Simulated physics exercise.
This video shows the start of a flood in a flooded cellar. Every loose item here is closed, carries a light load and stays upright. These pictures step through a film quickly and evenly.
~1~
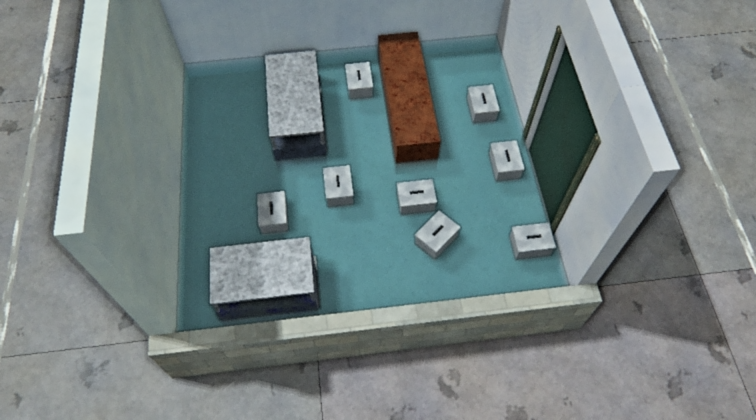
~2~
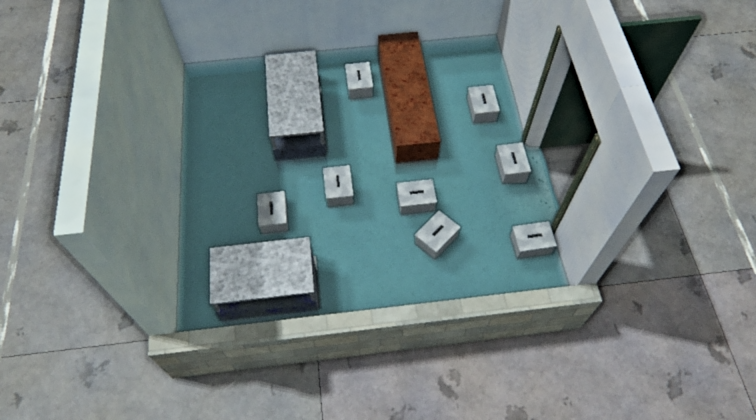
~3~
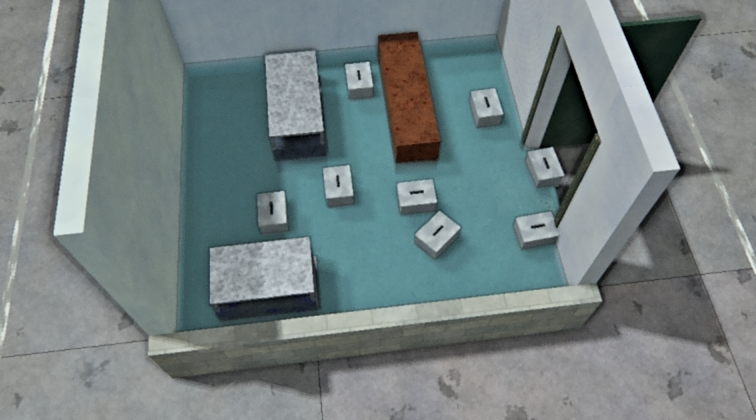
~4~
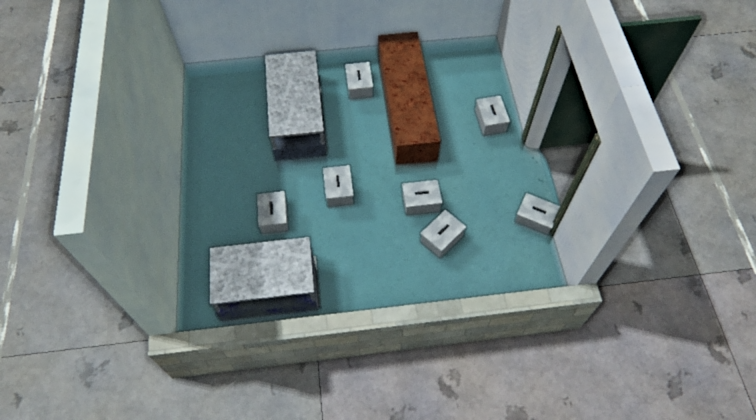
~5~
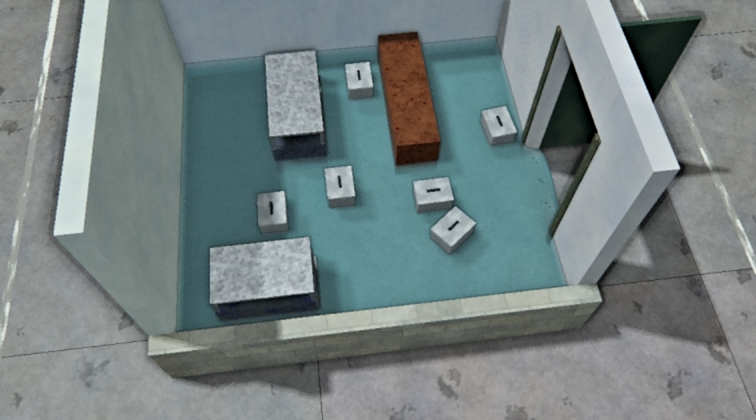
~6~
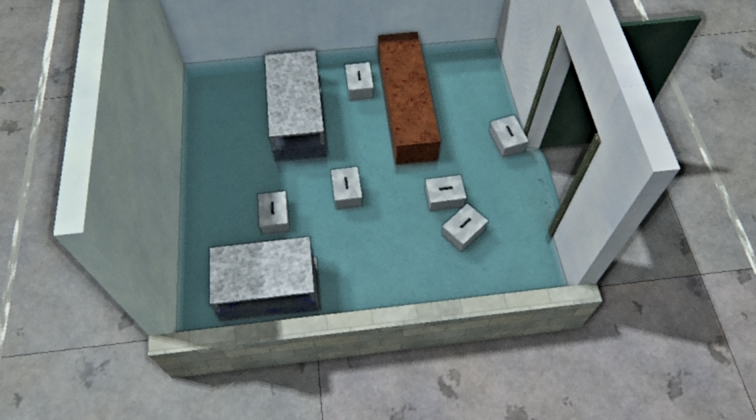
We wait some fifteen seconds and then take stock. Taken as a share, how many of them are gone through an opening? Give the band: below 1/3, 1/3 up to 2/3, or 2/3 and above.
The portion will probably reach two thirds or more.
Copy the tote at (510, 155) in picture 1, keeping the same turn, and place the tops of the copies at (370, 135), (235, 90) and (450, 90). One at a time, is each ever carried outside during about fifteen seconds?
In order, the first is escaping, the second never leaving, the third escaping.
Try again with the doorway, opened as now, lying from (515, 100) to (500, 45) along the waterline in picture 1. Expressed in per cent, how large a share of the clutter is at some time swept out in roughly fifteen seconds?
Result: Roughly 80 per cent.
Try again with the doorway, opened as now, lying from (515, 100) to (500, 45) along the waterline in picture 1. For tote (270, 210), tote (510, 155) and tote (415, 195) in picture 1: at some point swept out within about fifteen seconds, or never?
The first doesn't get out, the second makes it out, the last makes it out.
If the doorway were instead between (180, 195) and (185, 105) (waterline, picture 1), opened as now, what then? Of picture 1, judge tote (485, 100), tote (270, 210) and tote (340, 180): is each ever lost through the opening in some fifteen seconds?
Each in turn: Never leaves, exits, exits.
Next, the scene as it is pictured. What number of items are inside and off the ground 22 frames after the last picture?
Tally: 2.
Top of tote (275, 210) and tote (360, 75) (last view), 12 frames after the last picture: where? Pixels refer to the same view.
Close to (420, 236), and close to (369, 117).
A moment on, 3 of 8 are out; 5 afloat.
Next, 6 of 8 are out; 2 afloat.
Later, 6 of 8 are out; 2 afloat.
In the end, 7 of 8 are out; 1 afloat.
